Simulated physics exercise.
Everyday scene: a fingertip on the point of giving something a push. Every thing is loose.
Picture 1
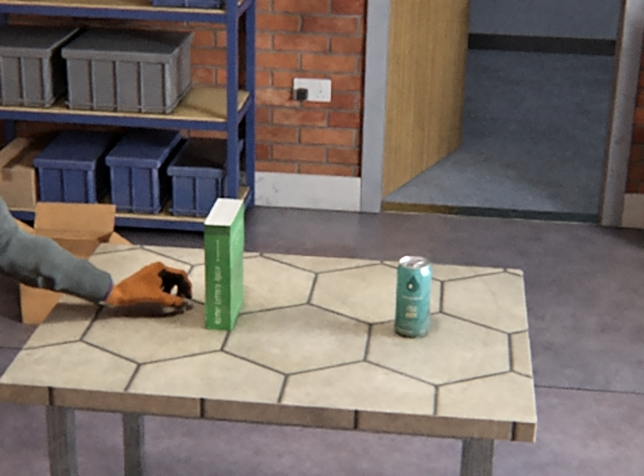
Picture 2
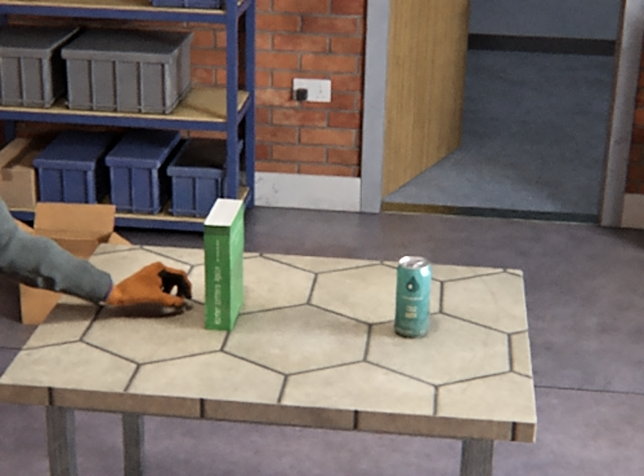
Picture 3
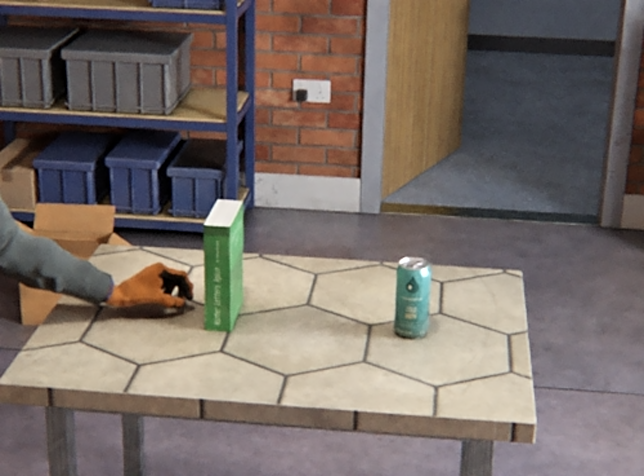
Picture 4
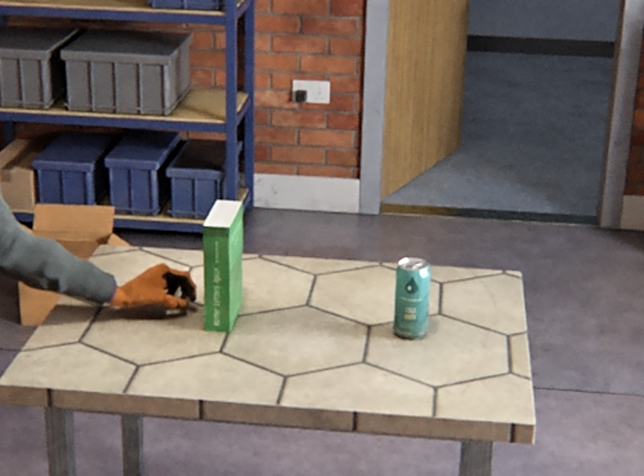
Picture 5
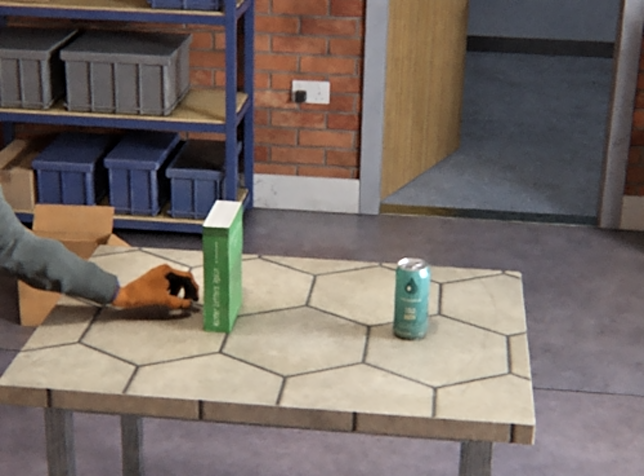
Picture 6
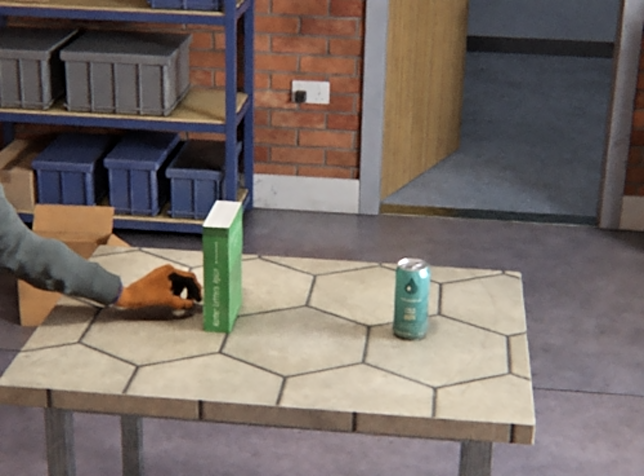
A gloved hand inches toward an upright green book, which stands still near a can.
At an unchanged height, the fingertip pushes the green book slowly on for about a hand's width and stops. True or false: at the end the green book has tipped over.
False.
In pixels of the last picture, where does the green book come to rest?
In the last picture, near pixel (287, 271).
Then, 0.60 s past the last view, green book displaced a little near (243, 268).
Then, 1.10 s past the last view, green book displaced about its own width near (269, 269).
Finally, moved from the start, green book. Final places as the last picture's camera would see them, green book near (287, 270).
